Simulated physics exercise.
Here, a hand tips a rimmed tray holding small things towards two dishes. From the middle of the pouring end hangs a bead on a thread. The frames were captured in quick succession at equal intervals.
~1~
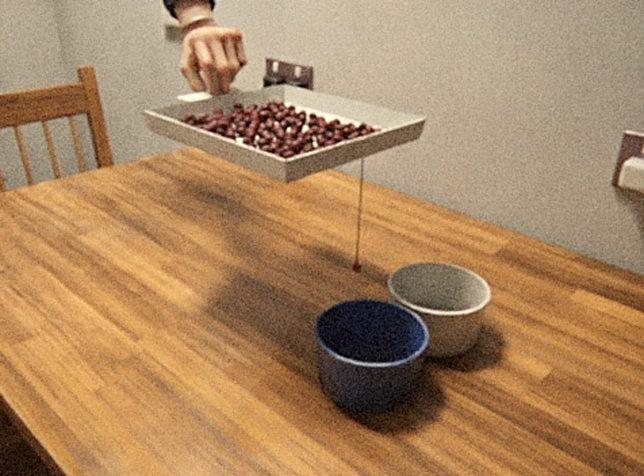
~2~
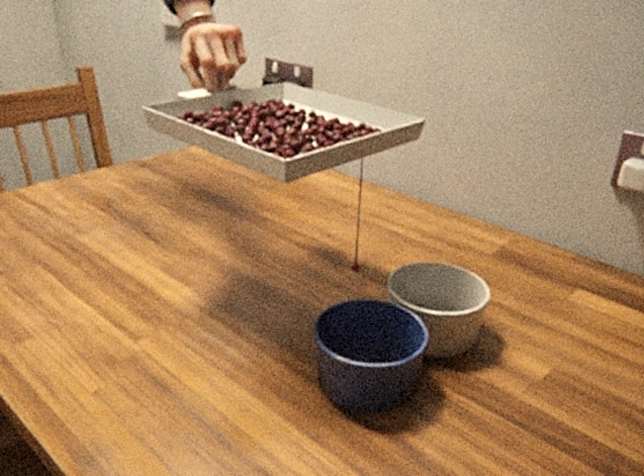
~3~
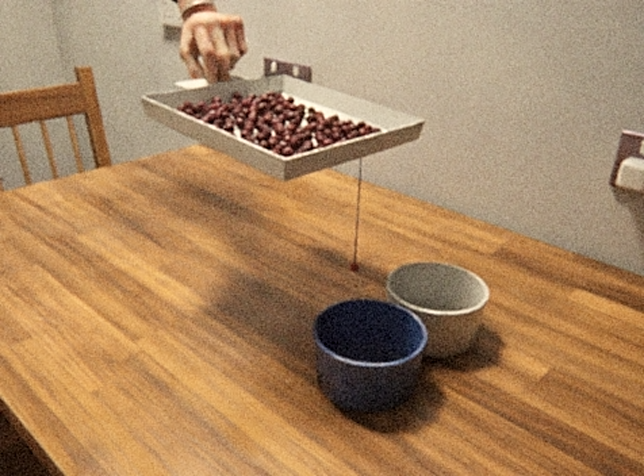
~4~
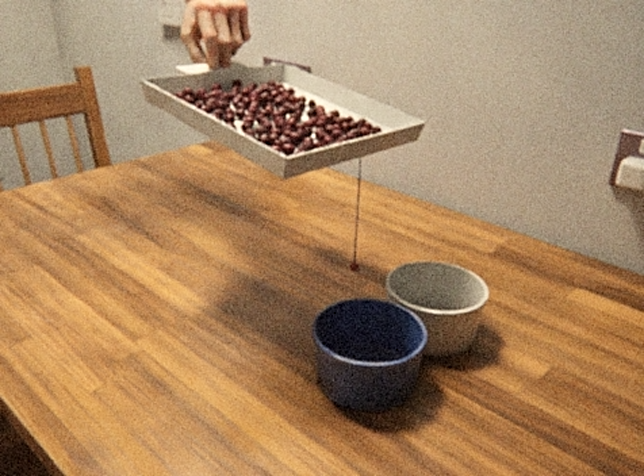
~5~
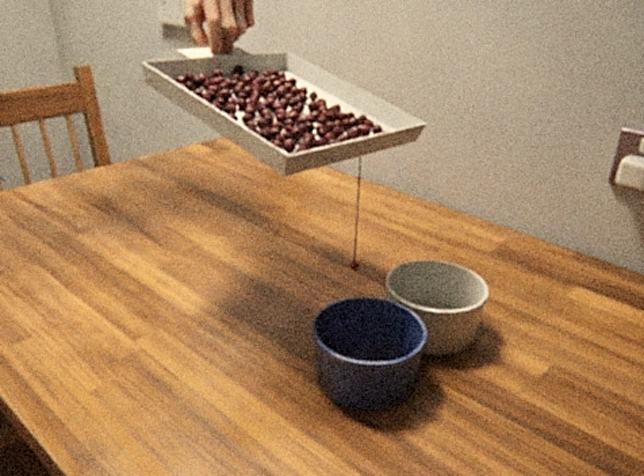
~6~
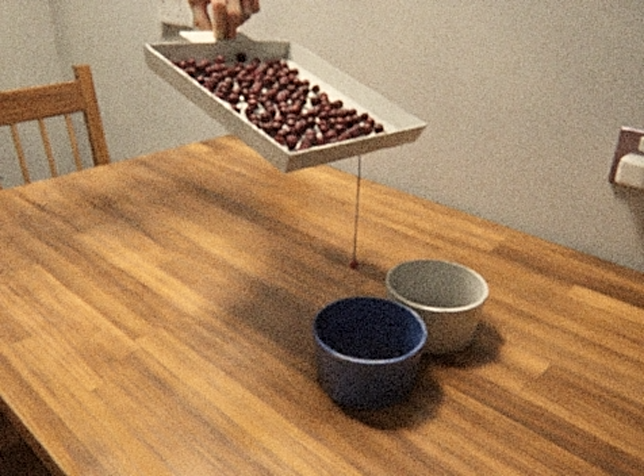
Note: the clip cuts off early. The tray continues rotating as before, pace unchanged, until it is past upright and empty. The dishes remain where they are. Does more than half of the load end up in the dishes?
Yes.
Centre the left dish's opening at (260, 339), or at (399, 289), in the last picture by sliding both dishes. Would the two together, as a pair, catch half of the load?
Together the dishes get less than a half first, then beyond half.
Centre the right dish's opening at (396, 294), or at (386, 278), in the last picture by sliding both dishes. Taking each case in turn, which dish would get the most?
The first try: The right one. The second: The right dish.
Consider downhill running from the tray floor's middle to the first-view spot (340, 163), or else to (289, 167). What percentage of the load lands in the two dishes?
In order, 70 in a hundred and 20 in a hundred.
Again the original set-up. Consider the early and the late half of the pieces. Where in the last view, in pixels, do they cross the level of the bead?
(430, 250), then (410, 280).
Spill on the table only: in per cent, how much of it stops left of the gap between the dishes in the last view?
It works out at some 30 percent.
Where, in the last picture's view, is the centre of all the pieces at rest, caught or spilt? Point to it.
I'd place the middle at about (429, 317).
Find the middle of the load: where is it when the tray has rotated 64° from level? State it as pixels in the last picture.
About (357, 103).
Shortly afterwards, tray tipped steeply; all but a few on the tray; only a few in the air.
Next, tray tipped past a quarter turn; the bulk on the tray; only a few in the right dish; only a few outside both; a little in the air.
Some moments later, tray tipped past a quarter turn; near a quarter in the left dish; near half in the right dish; near a third outside both.
In the end, tray tipped past a quarter turn; near a quarter in the left dish; near half in the right dish; near a third outside both.
